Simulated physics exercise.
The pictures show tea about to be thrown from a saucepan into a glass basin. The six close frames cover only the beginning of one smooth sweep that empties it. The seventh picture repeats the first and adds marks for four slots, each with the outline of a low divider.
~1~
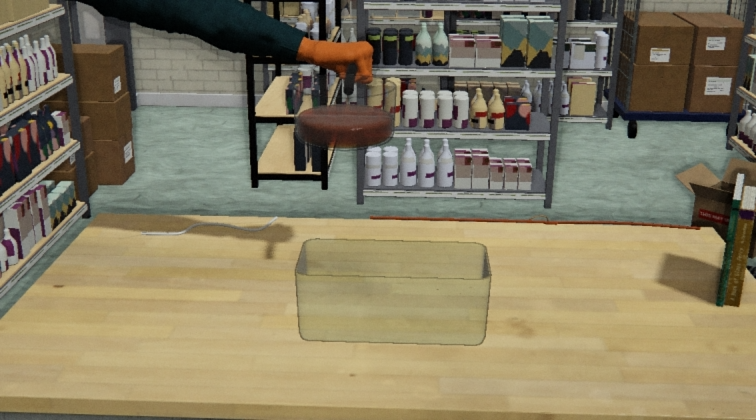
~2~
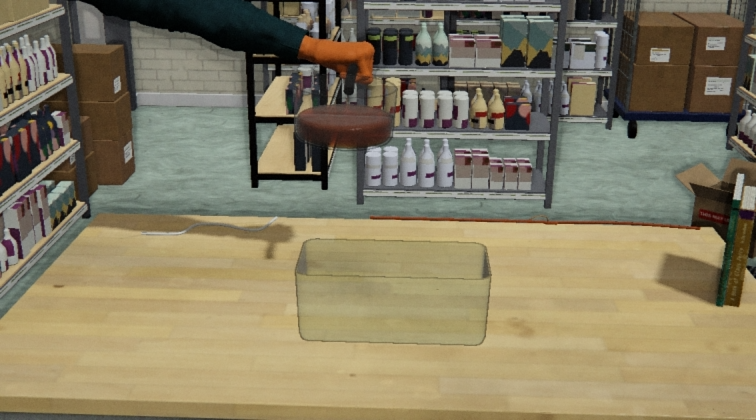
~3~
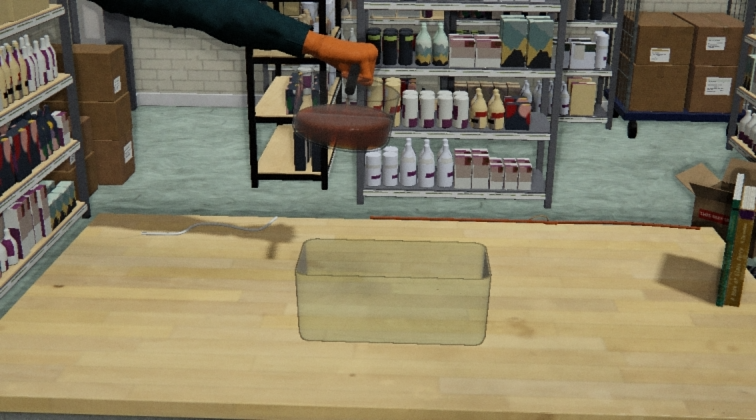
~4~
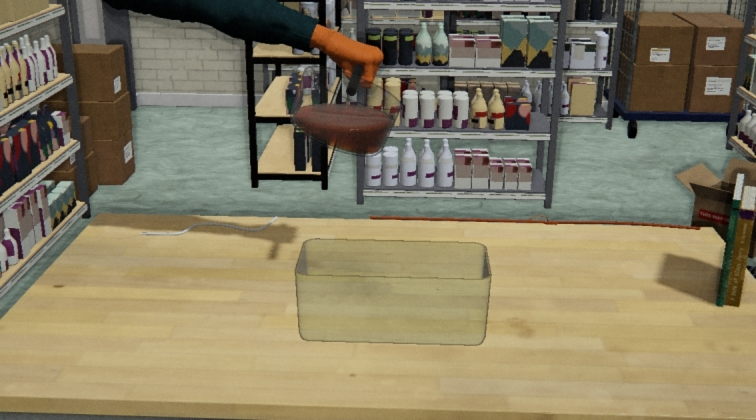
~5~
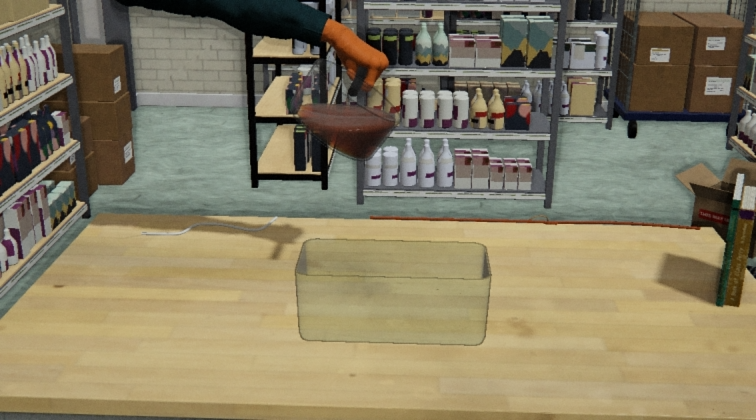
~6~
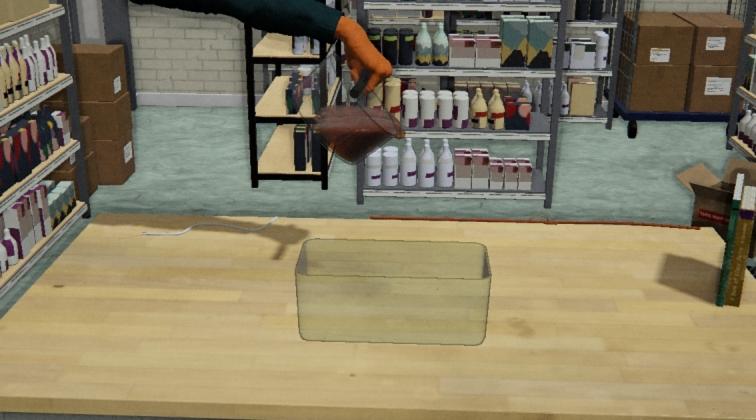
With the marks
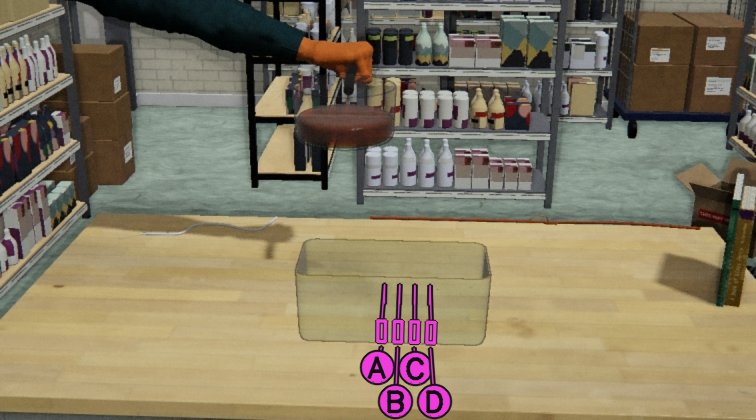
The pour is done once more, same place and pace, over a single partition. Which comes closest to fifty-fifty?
I would pick slot D.
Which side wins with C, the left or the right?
The right side.
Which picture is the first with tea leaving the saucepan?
In picture 6.
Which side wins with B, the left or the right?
The right side.
On the marked copy, A at (381, 347); B at (397, 347); C at (414, 348); D at (430, 348).
Choosing A, about 7 % ends left of the wall and 89 % right of it; 4 % is lost outside.
Choosing B, about 11 % ends left of the wall and 86 % right of it; 4 % is lost outside.
Choosing C, about 12 % ends left of the wall and 85 % right of it; 3 % is lost outside.
Choosing D, about 43 % ends left of the wall and 54 % right of it; 3 % is lost outside.
